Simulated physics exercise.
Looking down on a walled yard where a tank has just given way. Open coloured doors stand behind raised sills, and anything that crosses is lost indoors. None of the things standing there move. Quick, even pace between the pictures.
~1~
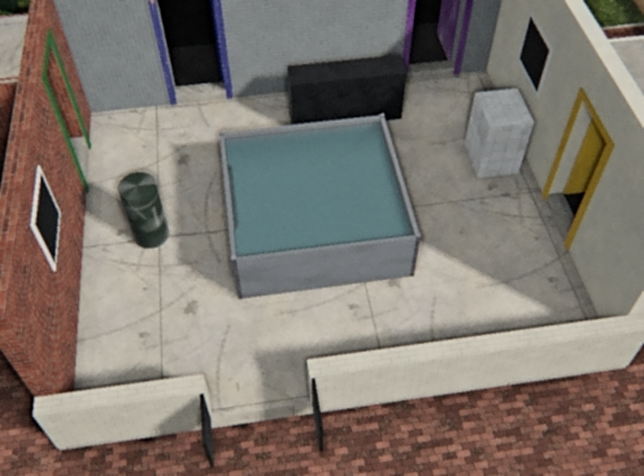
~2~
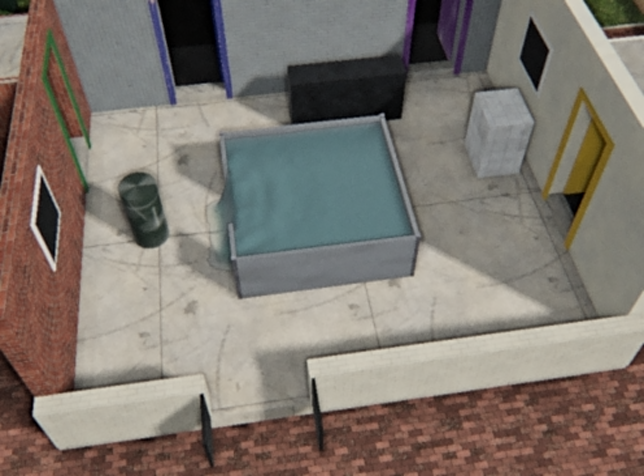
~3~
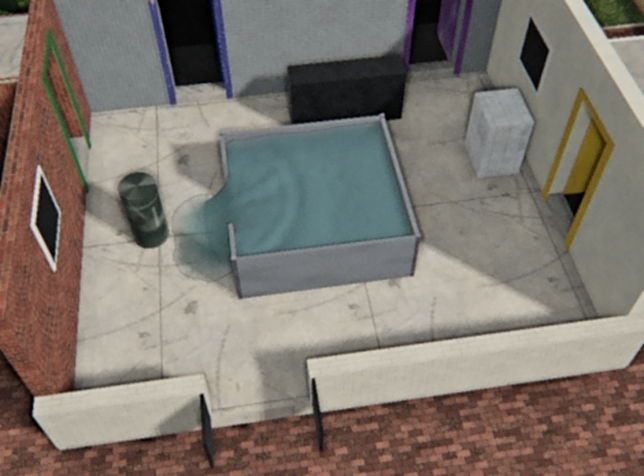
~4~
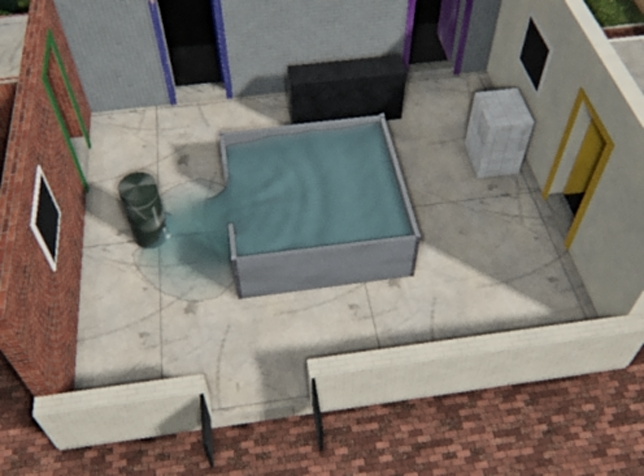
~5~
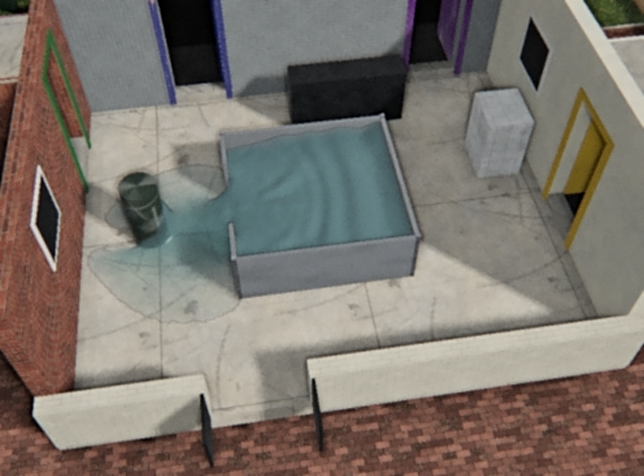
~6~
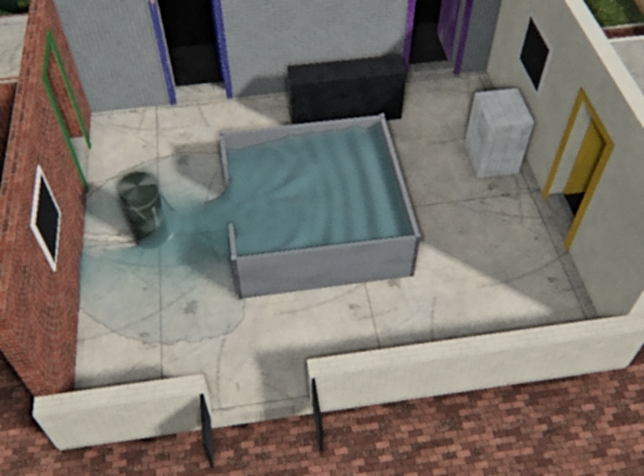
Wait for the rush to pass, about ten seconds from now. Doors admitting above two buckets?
Outcome: The yellow door will pass two buckets at most; the blue door will pass two buckets at most; the green door will pass two buckets at most; the purple door will pass two buckets at most.
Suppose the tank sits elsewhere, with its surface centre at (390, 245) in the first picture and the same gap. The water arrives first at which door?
It's the green door that comes first.
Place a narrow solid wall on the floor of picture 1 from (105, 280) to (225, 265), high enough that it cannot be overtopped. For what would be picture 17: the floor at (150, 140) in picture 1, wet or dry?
That spot would be inundated.
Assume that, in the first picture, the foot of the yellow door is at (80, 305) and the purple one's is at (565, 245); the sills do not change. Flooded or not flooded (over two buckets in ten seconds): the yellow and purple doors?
As I see it, the yellow door tops the limit and the purple door stays within the limit.
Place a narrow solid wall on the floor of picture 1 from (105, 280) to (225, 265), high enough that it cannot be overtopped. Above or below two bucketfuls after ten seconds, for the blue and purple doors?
Note: Blue door tops the limit; purple door tops the limit.
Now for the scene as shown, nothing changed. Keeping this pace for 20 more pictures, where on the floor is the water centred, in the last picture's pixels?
The water centres close to (238, 231).
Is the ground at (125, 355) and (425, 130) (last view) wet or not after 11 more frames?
Soaked, not wet.
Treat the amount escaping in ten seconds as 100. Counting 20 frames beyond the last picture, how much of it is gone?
About 10 per cent.
A moment on, water covers 25 % of the floor; the yellow door not reached, the blue door not reached, the green door wet at the sill, nothing in, the purple door not reached.
Next, water covers 35 % of the floor; the yellow door not reached, the blue door wet at the sill, nothing in, the green door under two buckets in, the purple door not reached.
Then, water covers 60 % of the floor; the yellow door not reached, the blue door wet at the sill, nothing in, the green door under two buckets in, the purple door not reached.
Later, water covers 90 % of the floor; the yellow door wet at the sill, nothing in, the blue door under two buckets in, the green door under two buckets in, the purple door wet at the sill, nothing in.
In the end, water covers 95 % of the floor; the yellow door under two buckets in, the blue door under two buckets in, the green door under two buckets in, the purple door under two buckets in.
